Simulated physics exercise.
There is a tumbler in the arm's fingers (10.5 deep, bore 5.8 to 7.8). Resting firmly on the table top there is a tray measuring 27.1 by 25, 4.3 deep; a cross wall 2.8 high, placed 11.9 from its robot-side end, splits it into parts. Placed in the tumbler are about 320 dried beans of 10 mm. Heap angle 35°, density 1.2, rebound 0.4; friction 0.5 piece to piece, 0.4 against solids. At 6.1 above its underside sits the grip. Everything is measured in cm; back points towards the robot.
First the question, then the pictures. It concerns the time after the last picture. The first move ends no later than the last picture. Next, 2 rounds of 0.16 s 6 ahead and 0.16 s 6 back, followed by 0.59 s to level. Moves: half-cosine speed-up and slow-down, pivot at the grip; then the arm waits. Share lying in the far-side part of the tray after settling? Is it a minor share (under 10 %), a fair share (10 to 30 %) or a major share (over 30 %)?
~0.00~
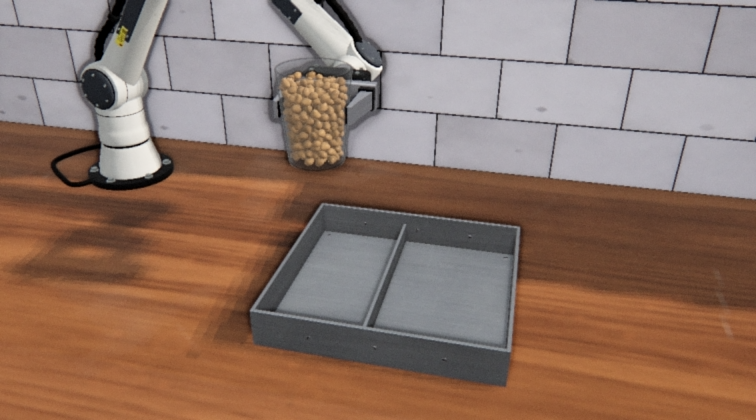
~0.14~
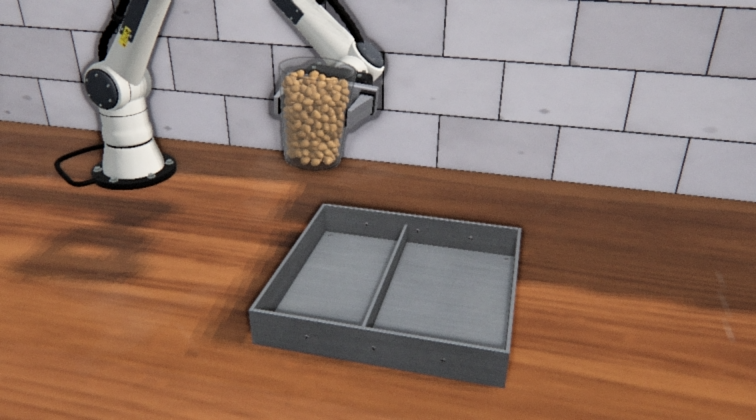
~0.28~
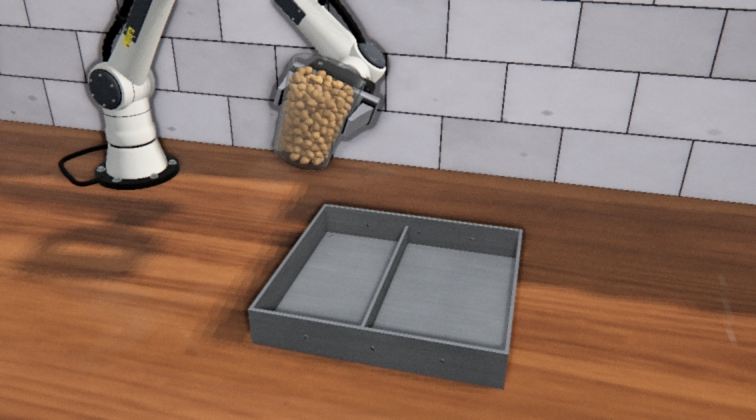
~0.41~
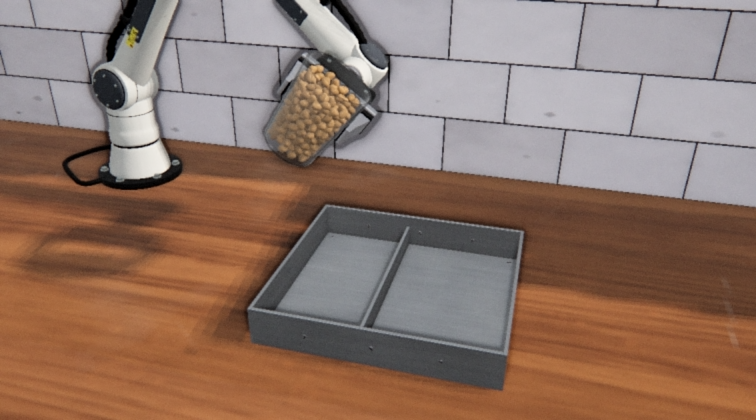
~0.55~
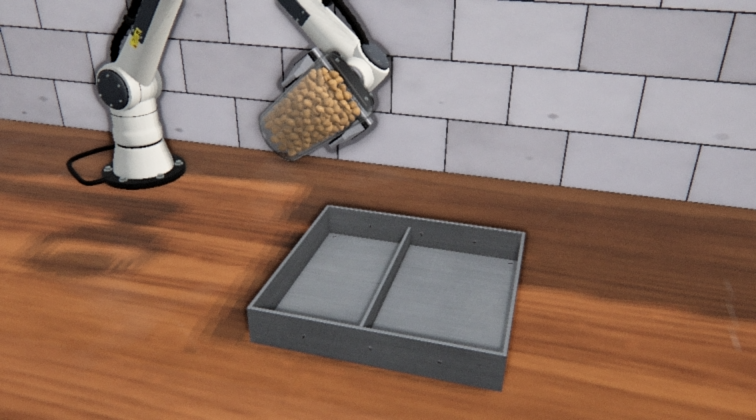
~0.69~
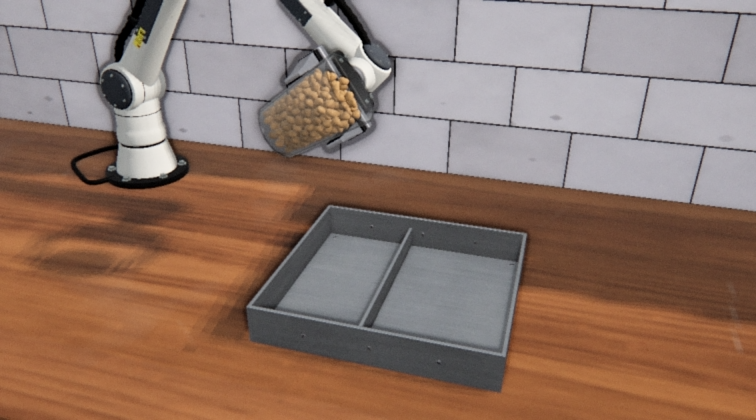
It is a fair share.
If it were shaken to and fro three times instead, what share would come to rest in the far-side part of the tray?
In that case, some 15 per cent.
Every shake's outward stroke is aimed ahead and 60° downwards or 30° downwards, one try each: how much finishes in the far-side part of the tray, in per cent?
Roughly 0 per cent, then 5 per cent.
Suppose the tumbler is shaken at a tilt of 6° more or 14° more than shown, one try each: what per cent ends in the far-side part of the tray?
It would be around 20 and 35 per cent.
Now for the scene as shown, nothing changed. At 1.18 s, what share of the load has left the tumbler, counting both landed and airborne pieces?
Share gone: Around 15 %.
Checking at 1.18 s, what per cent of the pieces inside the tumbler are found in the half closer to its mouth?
I'd guess about 50 percent of it.
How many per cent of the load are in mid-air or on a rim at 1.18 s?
1 %.
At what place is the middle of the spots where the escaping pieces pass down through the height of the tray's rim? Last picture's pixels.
Around (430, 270).
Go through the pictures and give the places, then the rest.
The first picture shows tumbler middle at (315, 117), level; upper third of the load around (314, 95), from x 285 to 345, top at y 75; 316 in the tumbler.
The second picture shows tumbler middle at (315, 116), tilted 5° forward; upper third of the load around (314, 94), from x 285 to 345, top at y 75.
The third picture shows tumbler middle at (314, 116), tilted 19° forward; upper third of the load around (314, 95), from x 280 to 350, top at y 70.
The fourth picture shows tumbler middle at (312, 114), tilted 37° forward; upper third of the load around (316, 95), from x 275 to 355, top at y 70.
The fifth picture shows tumbler middle at (312, 113), tilted 51° forward; upper third of the load around (317, 95), from x 270 to 355, top at y 70.
The sixth picture shows tumbler middle at (312, 112), tilted 56° forward; upper third of the load around (318, 95), from x 270 to 355, top at y 75; 316 in the tumbler.
After 1.18 s, tilted 56° forward, highest piece 25 above the table; 270 in the tumbler, 36 in the far-side part, 7 in the robot-side part, 3 in flight or on a rim.
After 1.67 s, tilted 21° forward, highest piece 27 above the table; 252 in the tumbler, 46 in the far-side part, 17 in the robot-side part, 1 on the table or floor.
After 2.12 s, level, highest piece 27 above the table; 252 in the tumbler, 46 in the far-side part, 17 in the robot-side part, 1 on the table or floor.
After 3.17 s, level, highest piece 27 above the table; 252 in the tumbler, 46 in the far-side part, 17 in the robot-side part, 1 on the table or floor.
At rest, 252 in the tumbler, 46 in the far-side part, 17 in the robot-side part, 1 on the table or floor. That is 15 % in the far-side part of the tray.
